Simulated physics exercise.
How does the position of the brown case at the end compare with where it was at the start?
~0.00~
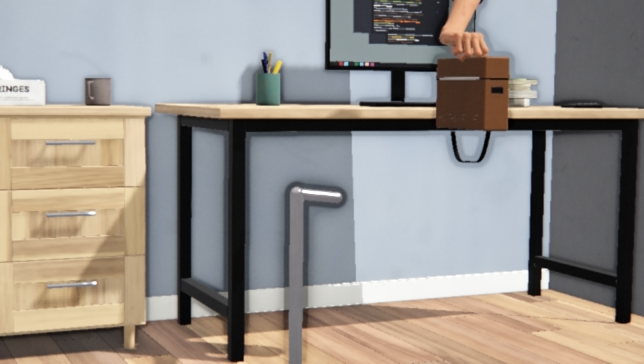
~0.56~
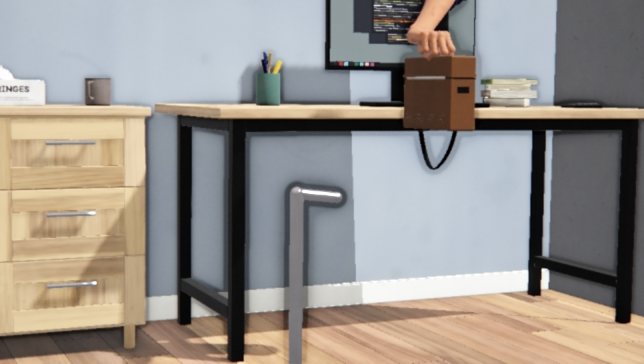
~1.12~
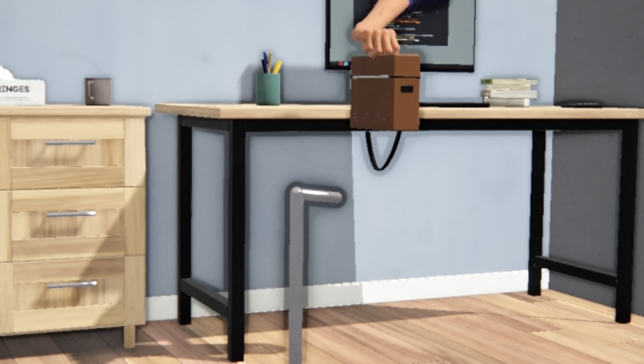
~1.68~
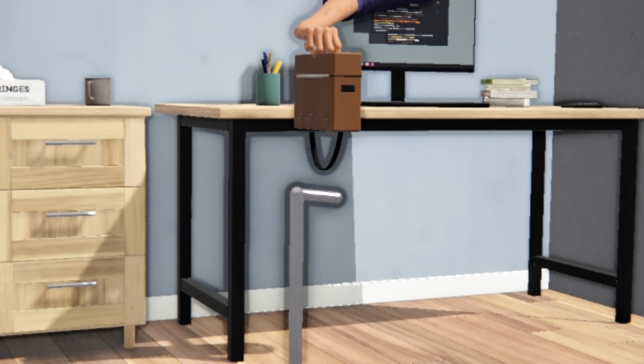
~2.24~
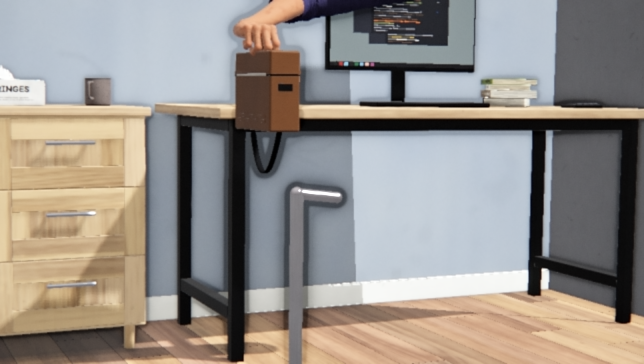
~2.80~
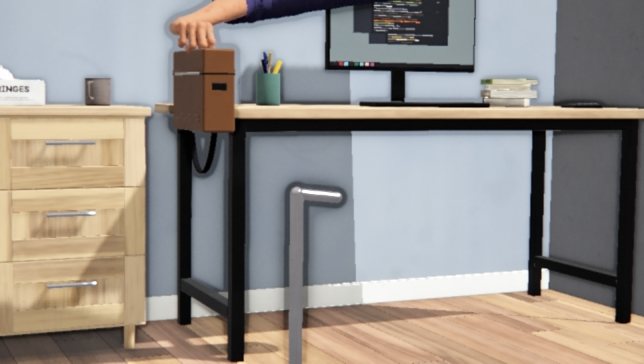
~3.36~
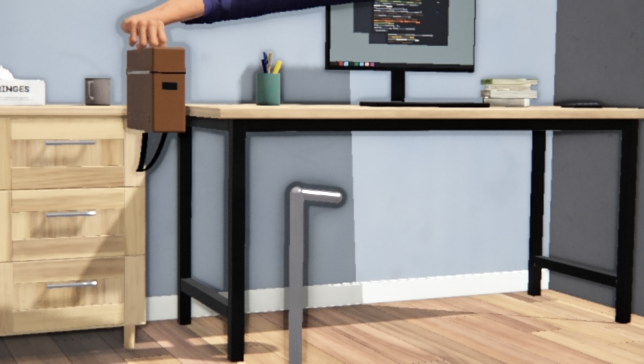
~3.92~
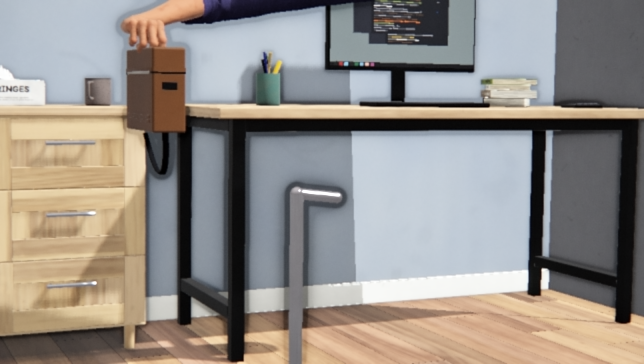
At the start the case is at the right side of the monitor, to the right of the post. By the end it is far to the left, at the desk's left end beside the wooden drawers.
